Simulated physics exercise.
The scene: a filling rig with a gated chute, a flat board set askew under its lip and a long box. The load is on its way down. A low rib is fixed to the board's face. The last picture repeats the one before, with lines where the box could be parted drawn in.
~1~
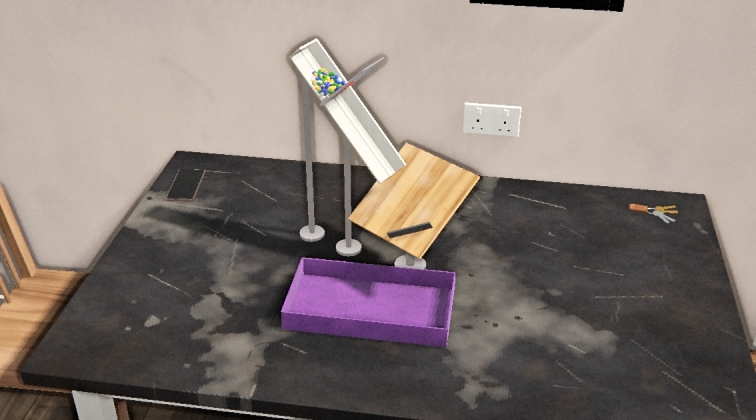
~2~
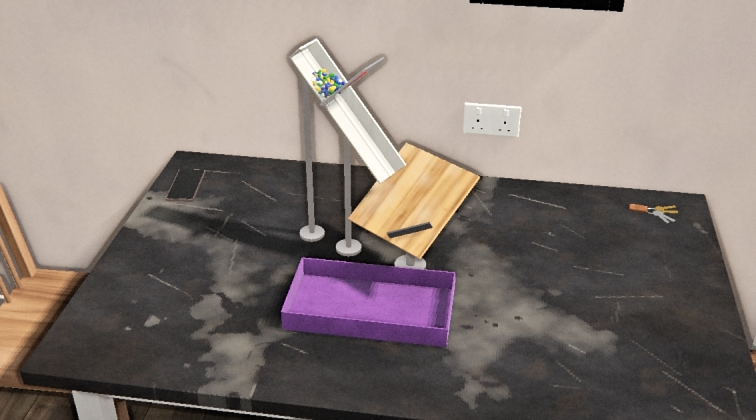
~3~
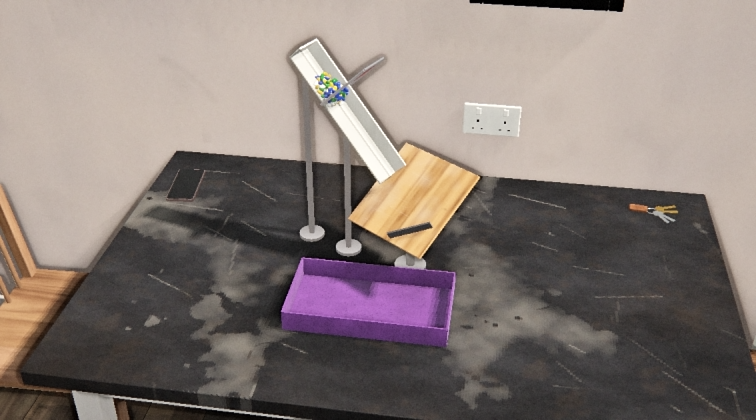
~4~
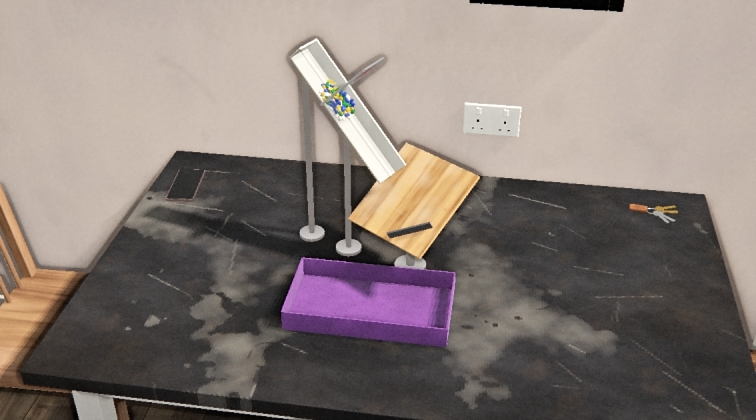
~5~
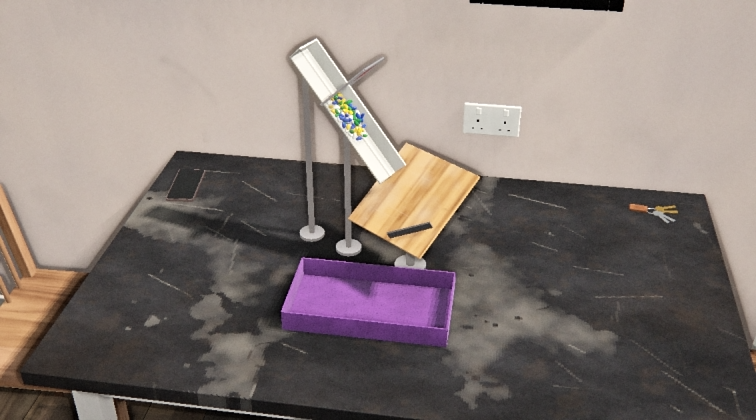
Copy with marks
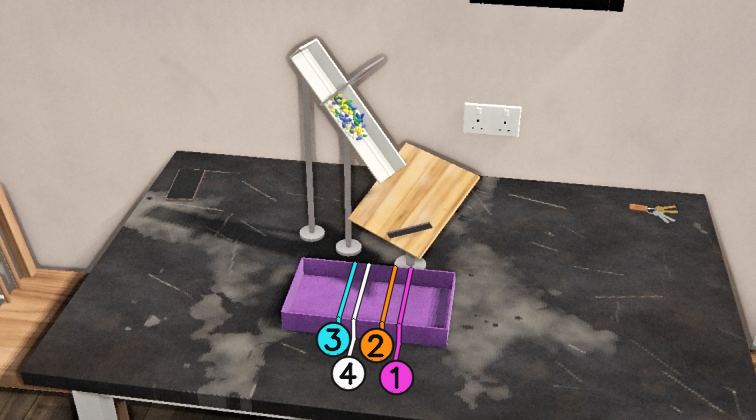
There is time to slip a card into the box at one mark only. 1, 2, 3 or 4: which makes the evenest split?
Line 4 does it best.
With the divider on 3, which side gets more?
Right.
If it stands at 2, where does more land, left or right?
The left side.
On the marked copy, line 1 crosses the front rim at (399, 324); line 2 crosses the front rim at (382, 322); line 3 crosses the front rim at (338, 318); line 4 crosses the front rim at (353, 319).
With 1, of what is caught, most on the left of the divider, about a quarter on the right.
With 2, of what is caught, most on the left of the divider, about a quarter on the right.
With 3, of what is caught, a small part on the left of the divider, most on the right.
With 4, of what is caught, about half on the left of the divider, about half on the right.
